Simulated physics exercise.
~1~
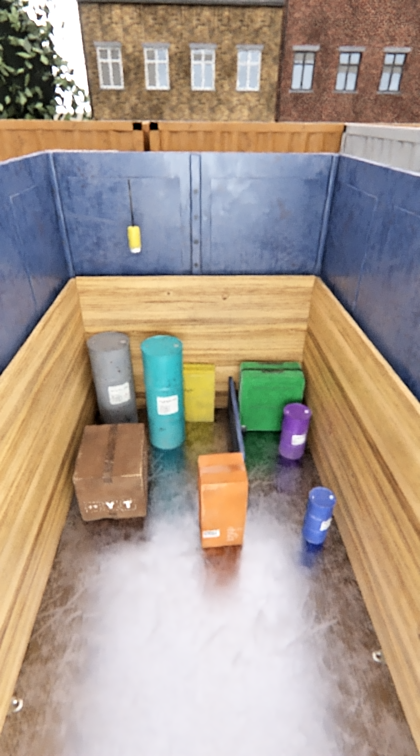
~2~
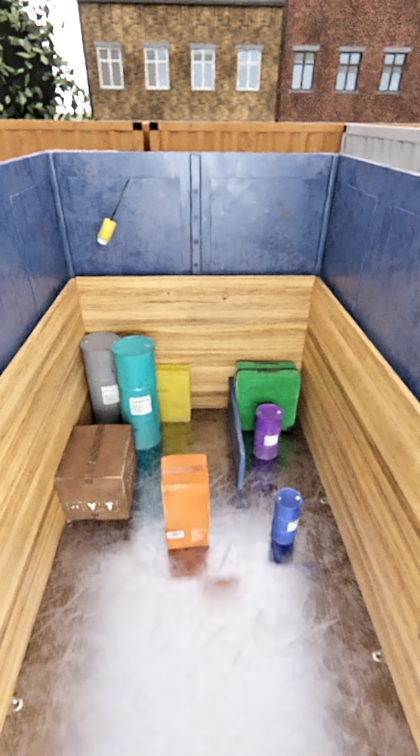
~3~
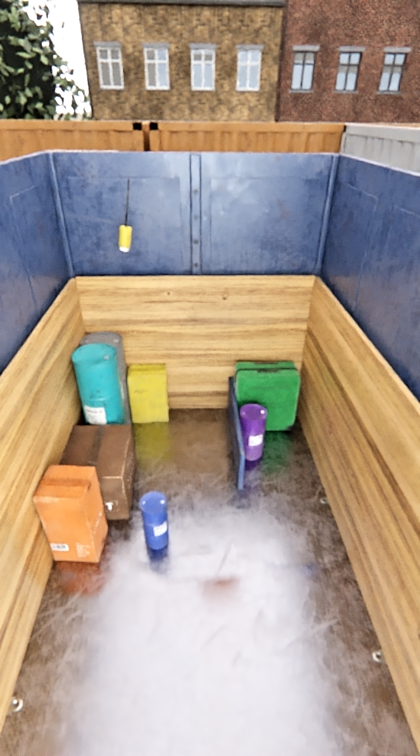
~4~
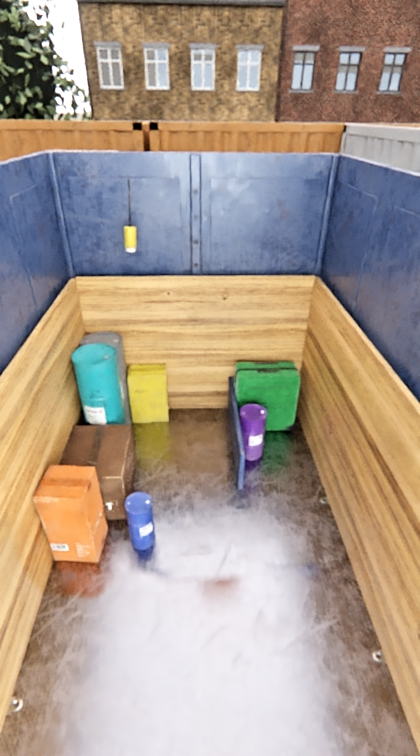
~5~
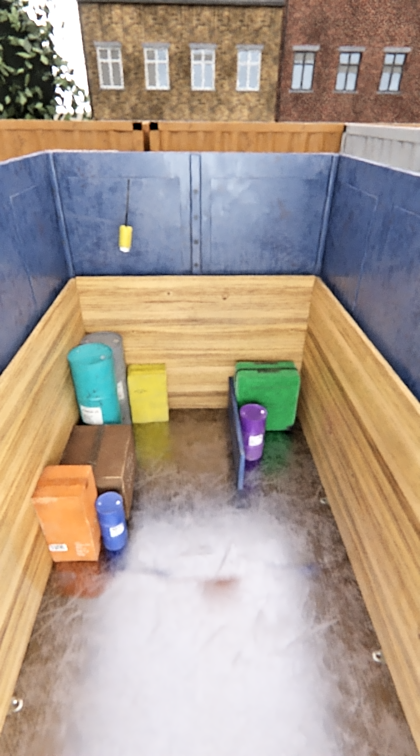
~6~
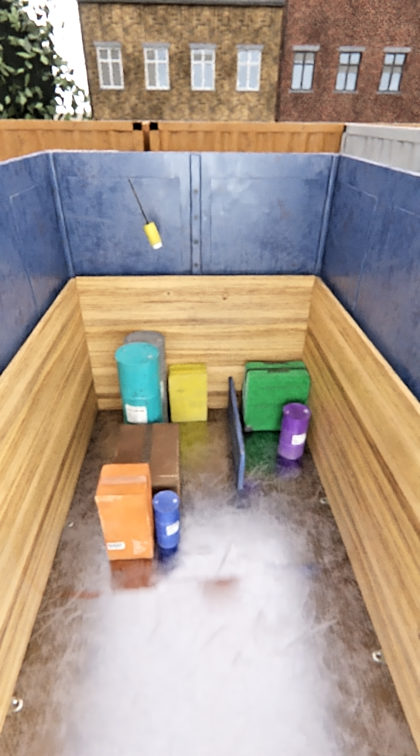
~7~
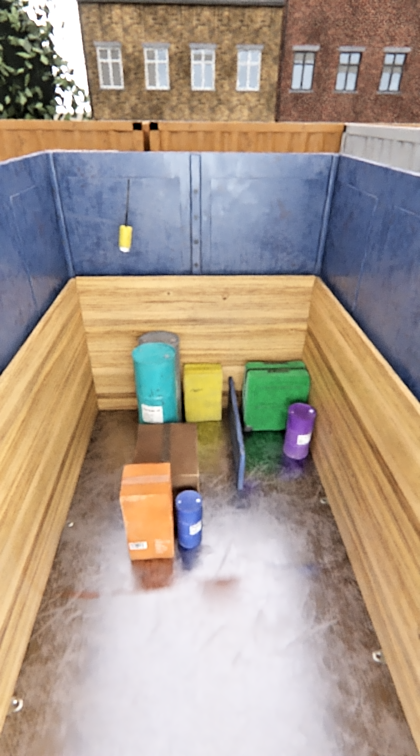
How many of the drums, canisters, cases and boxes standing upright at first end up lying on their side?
None of them do. They slide about the load bay, but all are still upright at the end.
Boxes and drums slide left across the load bay, then partway back right, staying upright.
